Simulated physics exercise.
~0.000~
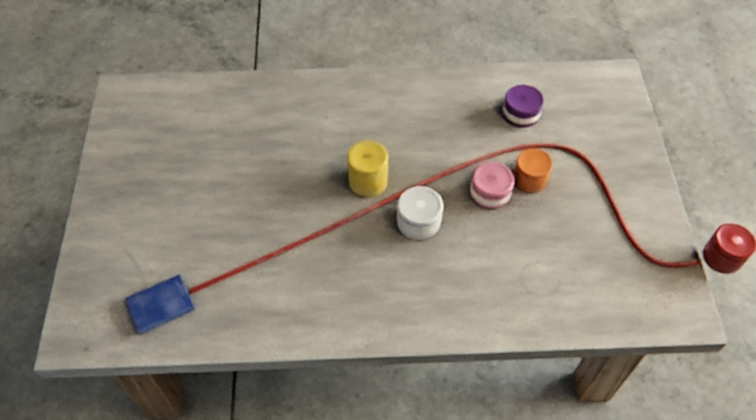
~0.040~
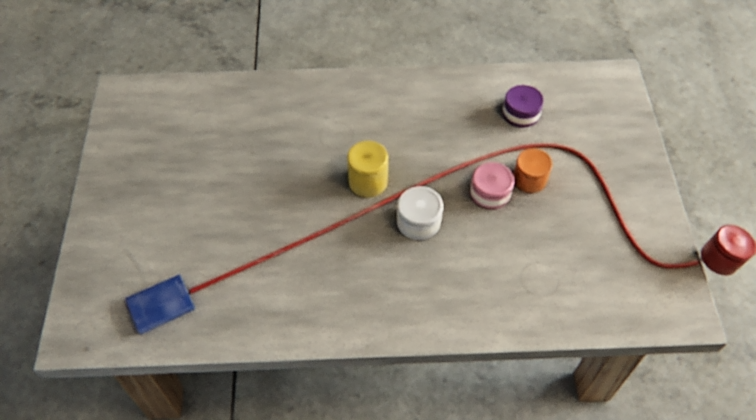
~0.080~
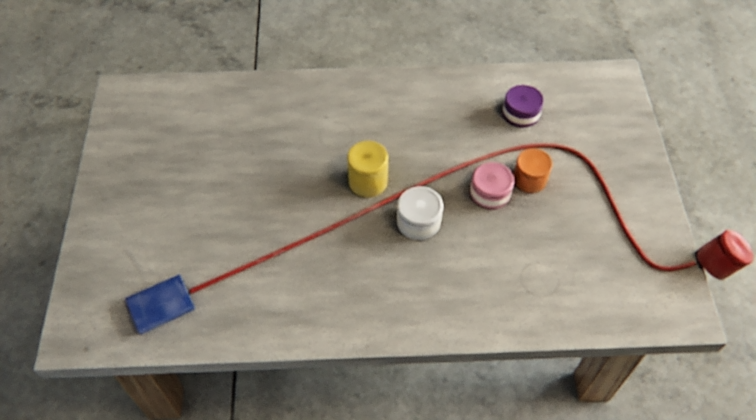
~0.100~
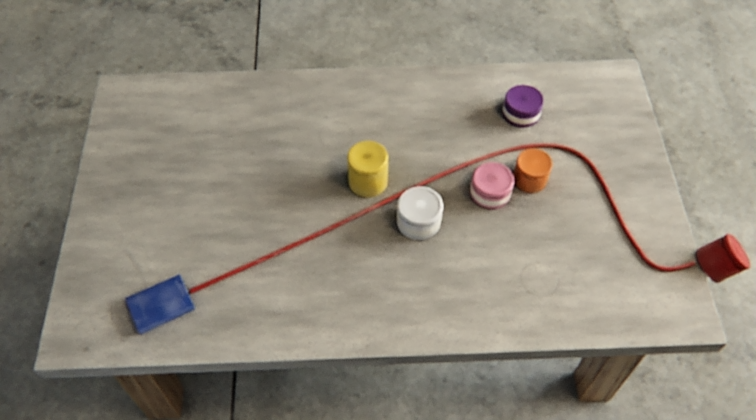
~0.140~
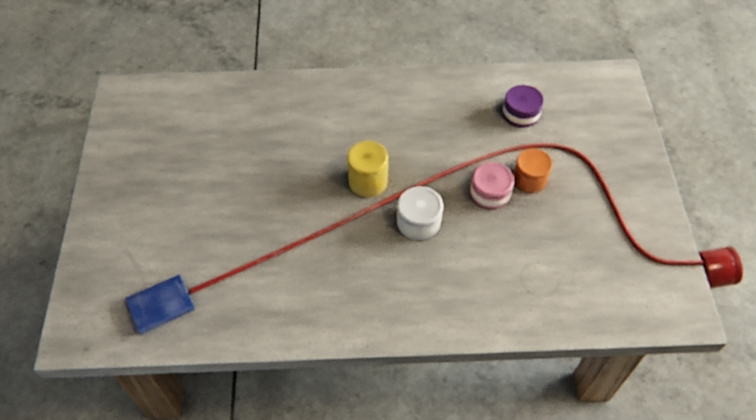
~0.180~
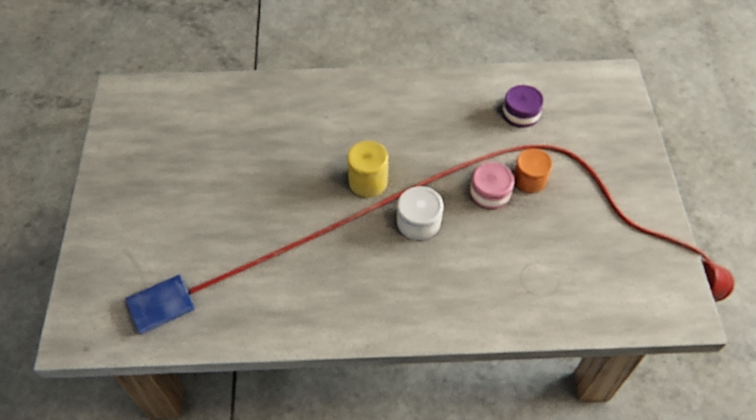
The red speaker tipped and sank past the table's right edge, drawing the nearby bend of its red cable straighter, while the blue phone at the other end and the colorful containers stayed still.
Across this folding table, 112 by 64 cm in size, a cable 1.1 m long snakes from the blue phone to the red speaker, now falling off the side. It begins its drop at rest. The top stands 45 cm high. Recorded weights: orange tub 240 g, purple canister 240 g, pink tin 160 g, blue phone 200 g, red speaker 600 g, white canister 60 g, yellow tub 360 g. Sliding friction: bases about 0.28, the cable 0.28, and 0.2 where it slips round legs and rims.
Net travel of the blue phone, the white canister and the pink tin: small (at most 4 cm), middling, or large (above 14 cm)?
Blue phone - large, white canister - middling, pink tin - middling.
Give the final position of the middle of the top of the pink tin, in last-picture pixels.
It comes to rest close to (514, 209).
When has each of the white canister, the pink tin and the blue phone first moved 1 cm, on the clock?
White canister 0.36 s, pink tin 0.32 s, blue phone 0.26 s.
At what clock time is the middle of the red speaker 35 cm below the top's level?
Near 0.36 seconds.
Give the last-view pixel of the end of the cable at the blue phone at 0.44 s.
About (332, 238).
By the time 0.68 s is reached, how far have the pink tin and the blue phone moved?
Pink tin: 6 cm; blue phone: 45 cm.
After 0.4 s, the cable's tail end at (332, 238); blue phone 26 cm off its start, pink tin 6 cm off its start, white canister 1 cm off its start.
After 0.7 s, the cable's tail end at (438, 197); blue phone 47 cm off its start, white canister 8 cm off its start, pink tin 7 cm off its start.
After 0.9 s, the cable's tail end at (448, 193); blue phone 49 cm off its start at (422, 197), white canister 9 cm off its start at (471, 204), pink tin 7 cm off its start at (514, 209).
After 1.2 s, the cable's tail end at (448, 193); blue phone 49 cm off its start, white canister 9 cm off its start, pink tin 7 cm off its start.
After 2.4 s, the cable's tail end at (448, 193); blue phone 49 cm off its start at (422, 197), white canister 9 cm off its start at (471, 204), pink tin 7 cm off its start at (514, 209), orange tub 17 cm off its start at (551, 243).
